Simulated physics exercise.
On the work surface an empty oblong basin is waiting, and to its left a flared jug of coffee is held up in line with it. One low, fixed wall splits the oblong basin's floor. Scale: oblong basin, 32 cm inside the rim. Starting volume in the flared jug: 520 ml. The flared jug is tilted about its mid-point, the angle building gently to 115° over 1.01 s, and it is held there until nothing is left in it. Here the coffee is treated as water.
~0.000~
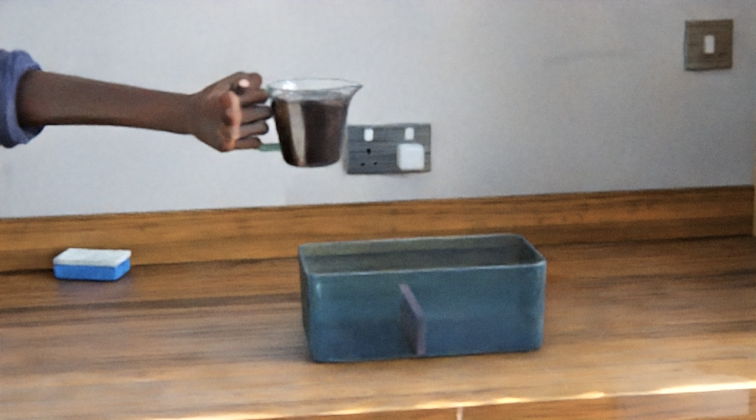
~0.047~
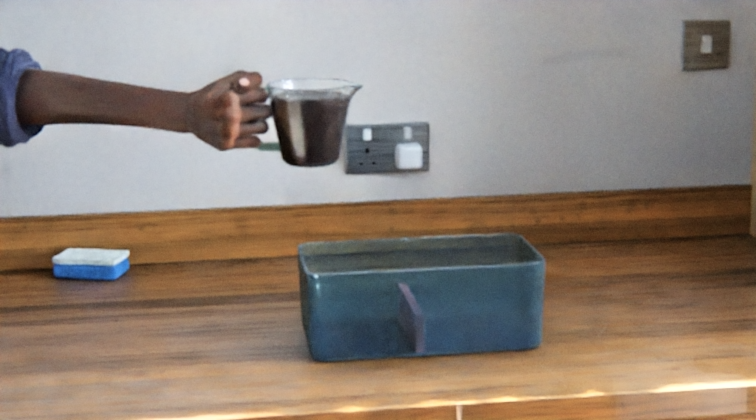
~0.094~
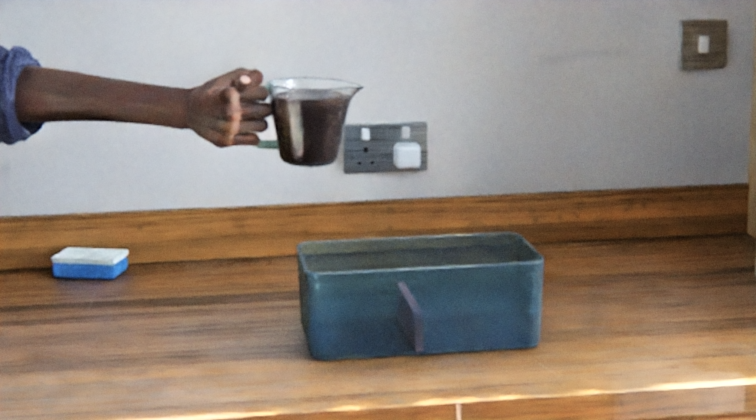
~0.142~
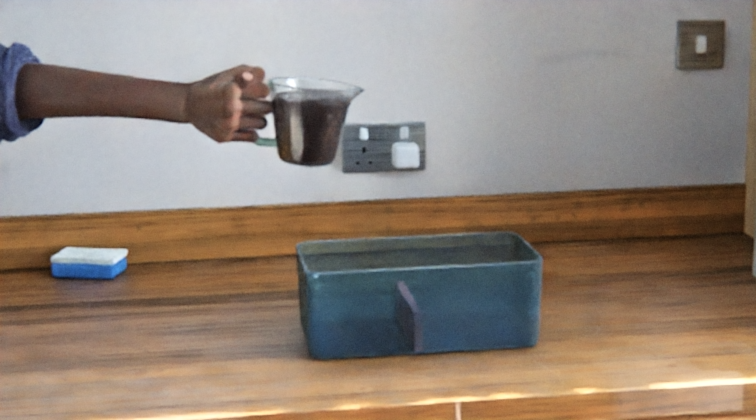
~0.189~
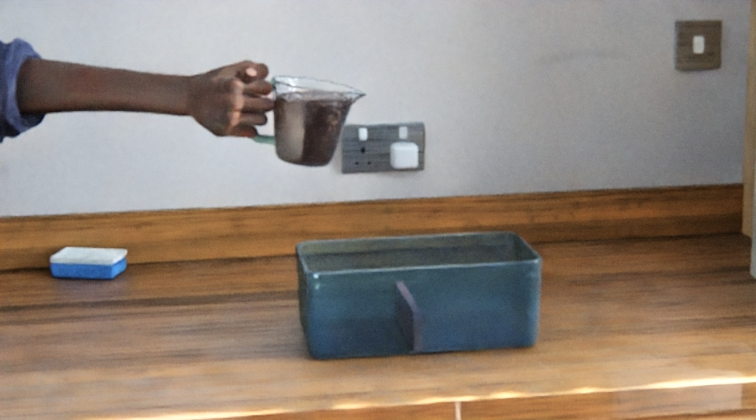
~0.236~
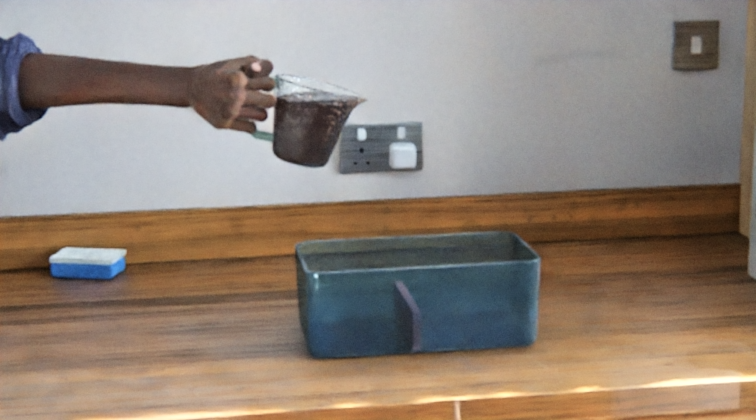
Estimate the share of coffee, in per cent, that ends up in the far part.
About 56 per cent.
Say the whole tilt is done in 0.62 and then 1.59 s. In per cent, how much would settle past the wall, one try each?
In turn about 35 and 65 per cent.
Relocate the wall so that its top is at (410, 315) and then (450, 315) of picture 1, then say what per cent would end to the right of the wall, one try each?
The first gives near 70 per cent and the second near 10 per cent.
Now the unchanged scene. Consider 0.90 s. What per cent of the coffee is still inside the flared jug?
I reckon near 5 per cent still sits there.
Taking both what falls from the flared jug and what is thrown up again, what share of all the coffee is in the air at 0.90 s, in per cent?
I'd say some 16 per cent is in the air.
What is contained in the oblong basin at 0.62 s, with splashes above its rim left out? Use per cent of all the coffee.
10 %, give or take.
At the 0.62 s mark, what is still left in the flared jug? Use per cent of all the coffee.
I'd put it near 58 percent.
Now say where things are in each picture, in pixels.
In the first frame, tilt 0°; pouring edge (364, 84); surface from (271, 97) to (349, 94); the oblong basin's rim runs from (303, 261) to (534, 250); the wall's top is at (411, 300).
In the second frame, tilt 1°; pouring edge (363, 84); surface from (271, 97) to (348, 95).
In the third frame, tilt 2°; pouring edge (364, 86); surface from (271, 96) to (348, 95).
In the fourth frame, tilt 6°; pouring edge (365, 89); surface from (273, 96) to (349, 96).
In the fifth frame, tilt 10°; pouring edge (366, 93); surface from (275, 96) to (352, 97).
In the sixth frame, tilt 15°; pouring edge (368, 99); surface from (277, 98) to (357, 97).
After 0.62 s the tilt is 77° and 59 per cent is still to pour, 0 is left of the wall and 10 right of it.
After 0.90 s the tilt is 112° and 5 per cent is still to pour, 25 is left of the wall and 54 right of it.
After 1.19 s the tilt is 115° and 0 per cent is still to pour, 42 is left of the wall and 56 right of it.
After 1.51 s the tilt is 115° and 0 per cent is still to pour, 42 is left of the wall and 56 right of it.
In the end 42 per cent lies left of the wall, 56 right of it and 2 outside.
